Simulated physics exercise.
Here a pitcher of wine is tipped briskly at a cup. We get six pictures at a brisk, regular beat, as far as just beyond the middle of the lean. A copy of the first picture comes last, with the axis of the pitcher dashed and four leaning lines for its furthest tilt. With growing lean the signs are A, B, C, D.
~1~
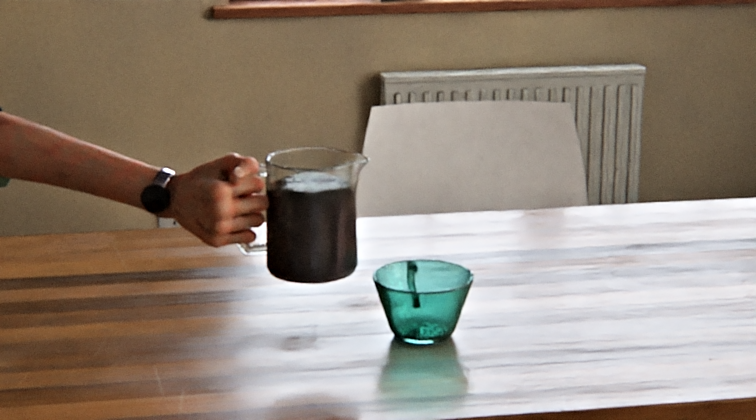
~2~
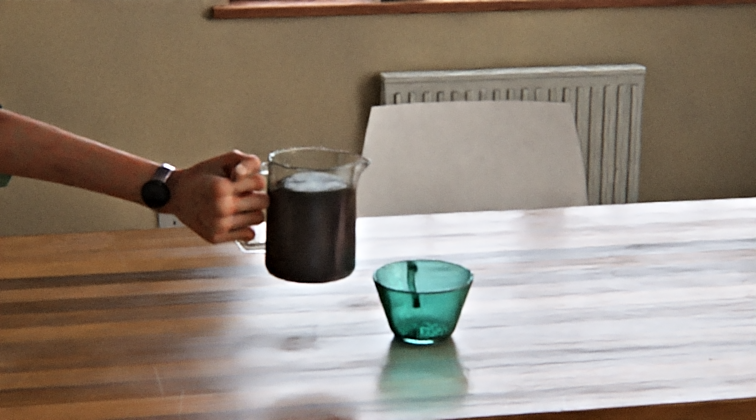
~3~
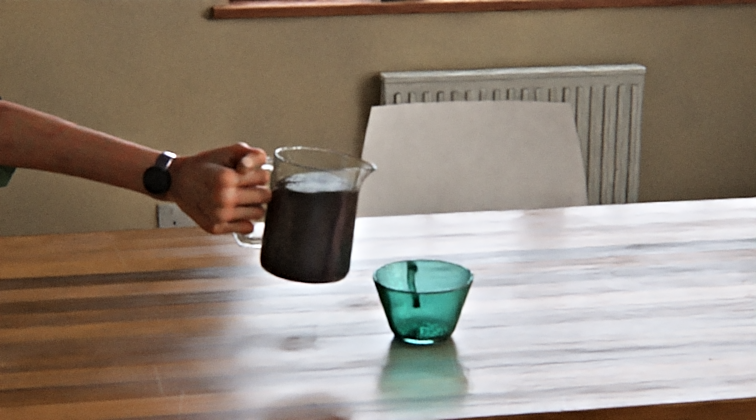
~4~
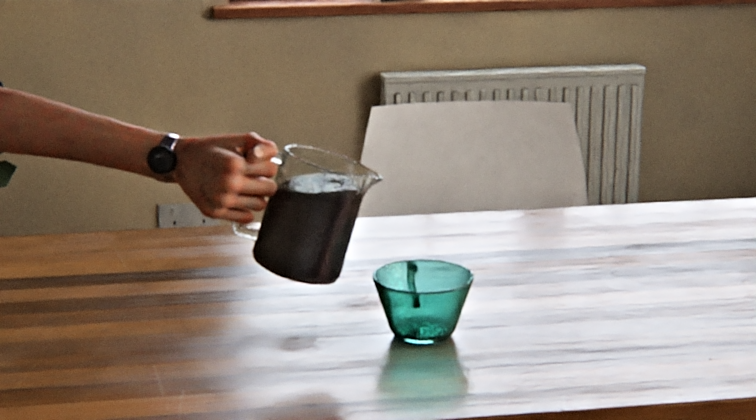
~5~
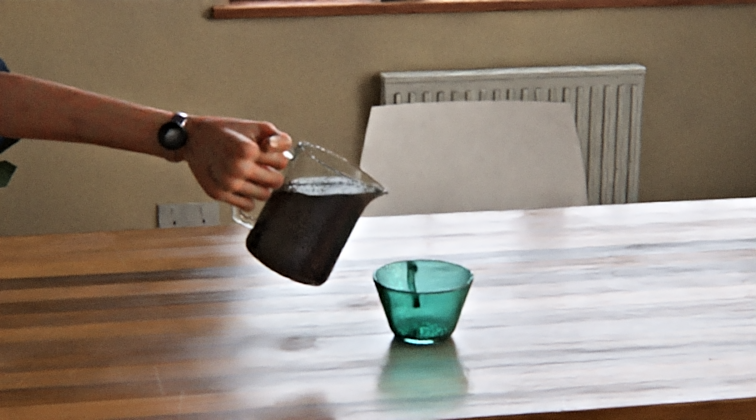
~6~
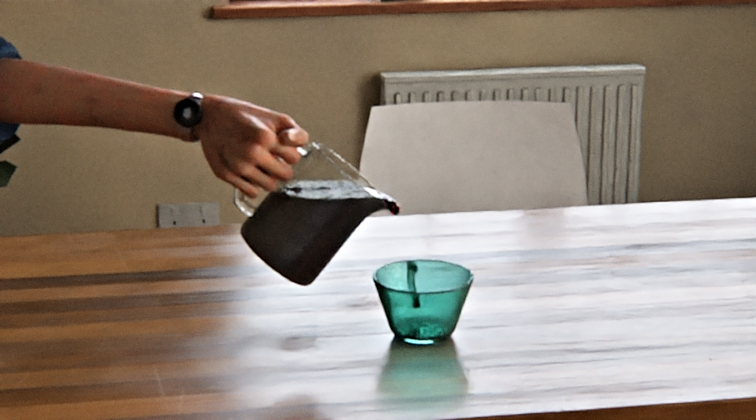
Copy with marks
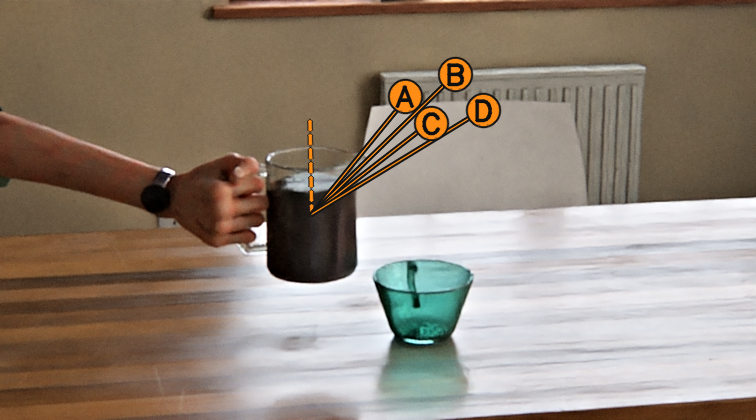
The video shows a hand holding a glass pitcher of dark liquid above a wooden table, beside a green glass cup. The hand tilts the pitcher steadily to the right until the dark liquid reaches over its lip.
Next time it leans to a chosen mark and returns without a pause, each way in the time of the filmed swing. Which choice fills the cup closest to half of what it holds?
Use tilt D.
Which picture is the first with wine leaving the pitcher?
Picture 6.
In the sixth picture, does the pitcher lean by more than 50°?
No.
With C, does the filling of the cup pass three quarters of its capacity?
No.
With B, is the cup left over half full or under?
Under half.
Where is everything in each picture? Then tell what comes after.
In the first frame, upright, lip at (367, 159); rim of the cup round (423, 275); nothing has left yet.
In the second frame, tipped about 2°, lip at (369, 161); nothing has left yet.
In the third frame, tipped about 8°, lip at (375, 167); nothing has left yet.
In the fourth frame, tipped about 17°, lip at (381, 177); nothing has left yet.
In the fifth frame, tipped about 29°, lip at (386, 191); nothing has left yet.
In the sixth frame, tipped about 41°, lip at (389, 207); wine is over the lip, down to (393, 211).
In orange, A at (395, 111); B at (443, 85); C at (416, 132); D at (468, 118).
For tilt A, the cup ends with about 11 % of what it can hold.
For tilt B, the cup ends with about 21 % of what it can hold.
For tilt C, the cup ends with about 33 % of what it can hold.
For tilt D, the cup ends with about 49 % of what it can hold.
